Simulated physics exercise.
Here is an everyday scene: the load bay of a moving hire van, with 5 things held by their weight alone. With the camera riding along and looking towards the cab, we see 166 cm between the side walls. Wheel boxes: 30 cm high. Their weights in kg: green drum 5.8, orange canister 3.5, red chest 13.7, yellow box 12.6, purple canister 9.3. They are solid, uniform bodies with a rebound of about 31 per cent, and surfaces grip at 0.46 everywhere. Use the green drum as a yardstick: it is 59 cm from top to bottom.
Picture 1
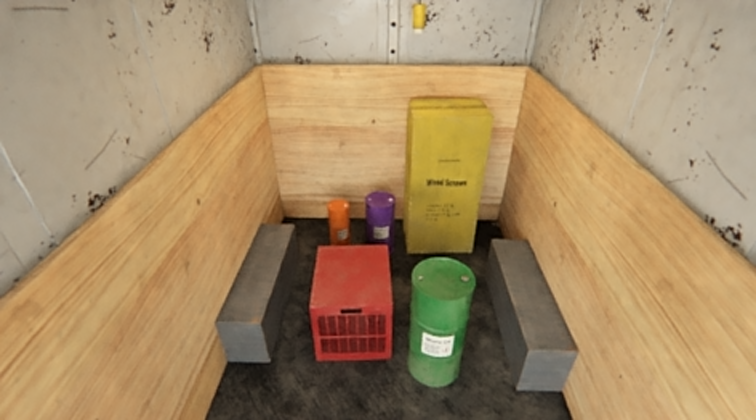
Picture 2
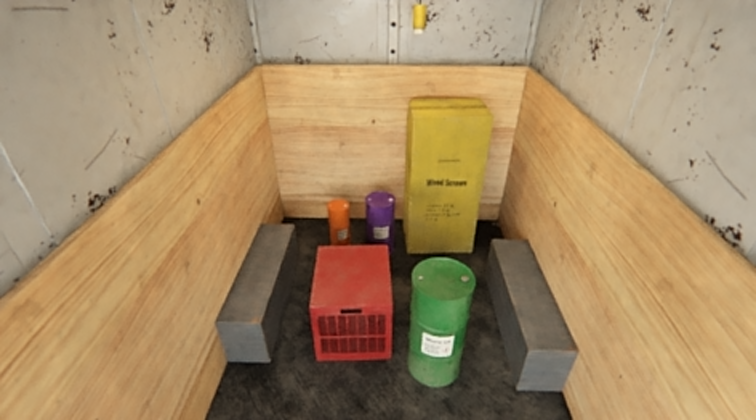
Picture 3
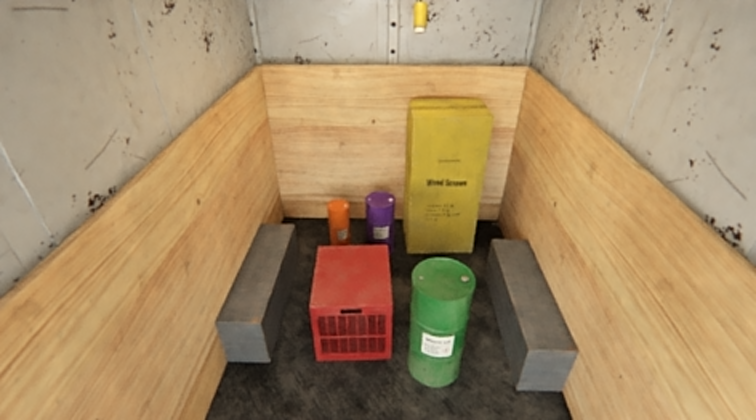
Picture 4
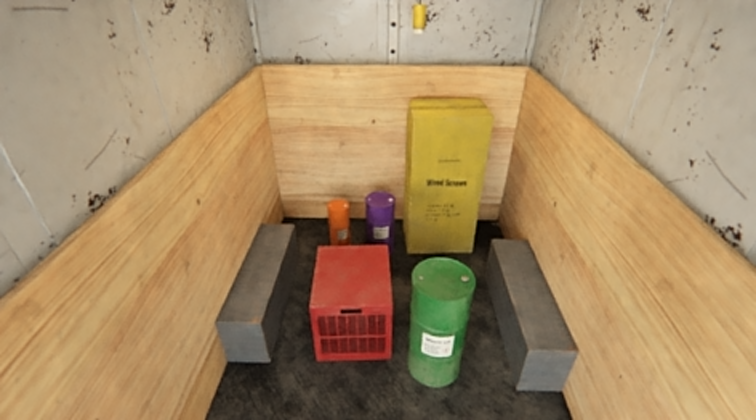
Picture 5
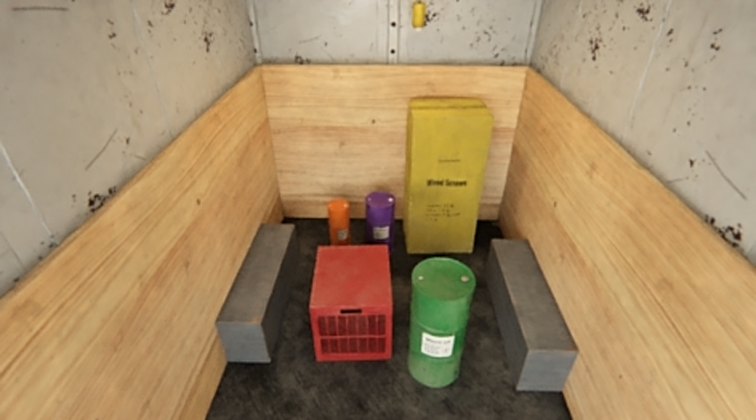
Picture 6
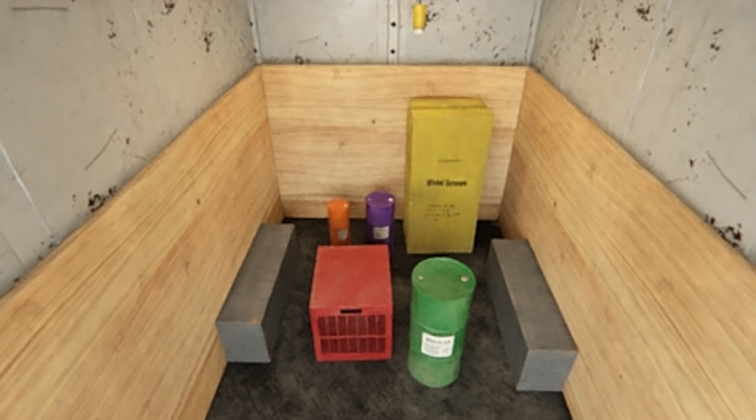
A tall yellow box, red chest, green drum and small orange and purple canisters standing still in a wood-lined van load bay.
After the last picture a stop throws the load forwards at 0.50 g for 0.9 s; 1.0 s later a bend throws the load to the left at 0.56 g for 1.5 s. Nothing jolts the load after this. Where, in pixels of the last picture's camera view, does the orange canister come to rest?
It comes to rest near (286, 225).
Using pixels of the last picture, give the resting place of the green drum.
Near (375, 284).
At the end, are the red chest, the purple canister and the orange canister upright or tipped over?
Here's how it ends: The red chest never goes down, the purple canister comes down, and the orange canister comes down.
Then, 0.90 s past the last view, force 0.20 g forwards; orange canister at 74° to upright near (343, 221); green drum at 17° to upright; purple canister at 5° to upright.
Then, 2.40 s past the last view, force 0.56 g left; orange canister on its side near (326, 226); green drum on its side; red chest shifted 5 cm.
Then, 2.70 s past the last view, force 0.56 g left; orange canister on its side near (287, 224); green drum on its side; red chest shifted 20 cm.
Then, 3.10 s past the last view, force 0.56 g left; orange canister on its side near (286, 225); green drum on its side; purple canister at 71° to upright.
Finally, on their side or leaning hard in the load bay, green drum, orange canister, yellow box and purple canister; not toppled but over 15 cm from the start, red chest. Final places as that camera would see them, orange canister near (286, 225).
